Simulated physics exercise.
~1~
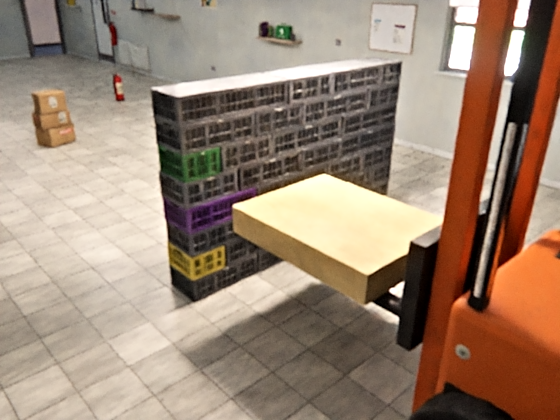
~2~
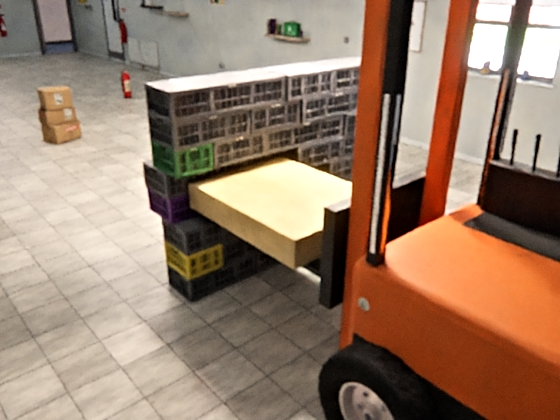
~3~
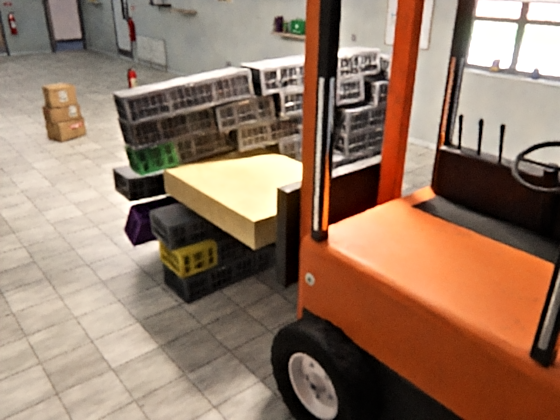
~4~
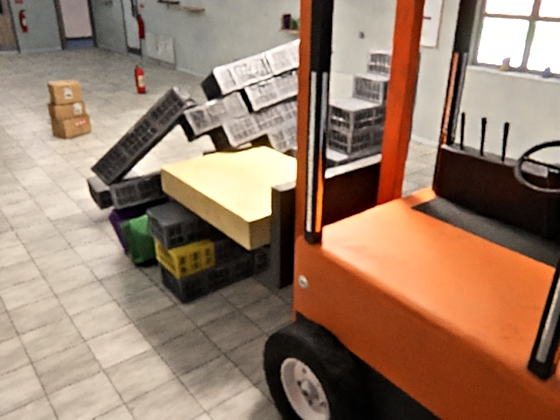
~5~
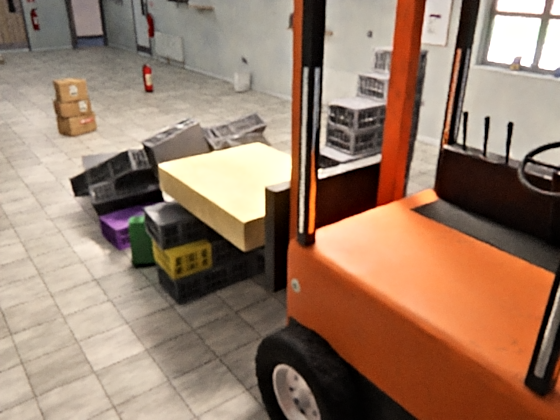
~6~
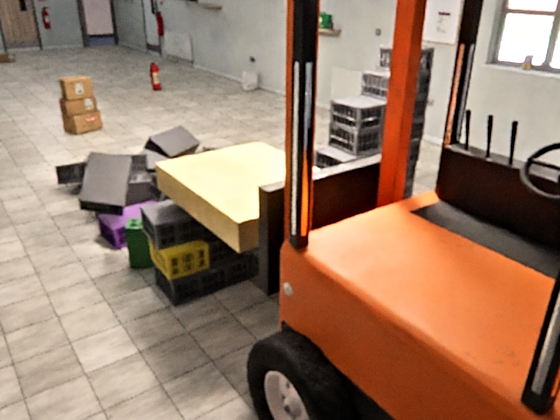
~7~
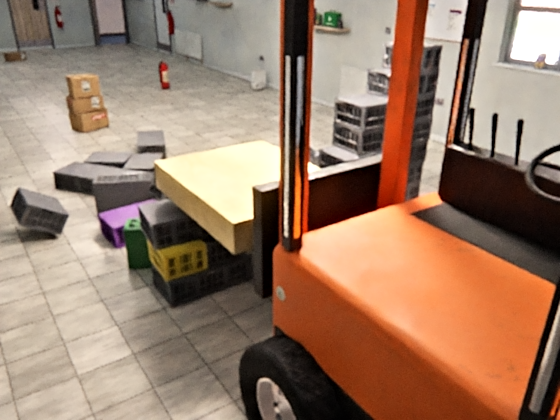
Orange forklift pushing a pale block into a wall of dark crates, toppling the middle and leaving crates scattered across tiles.
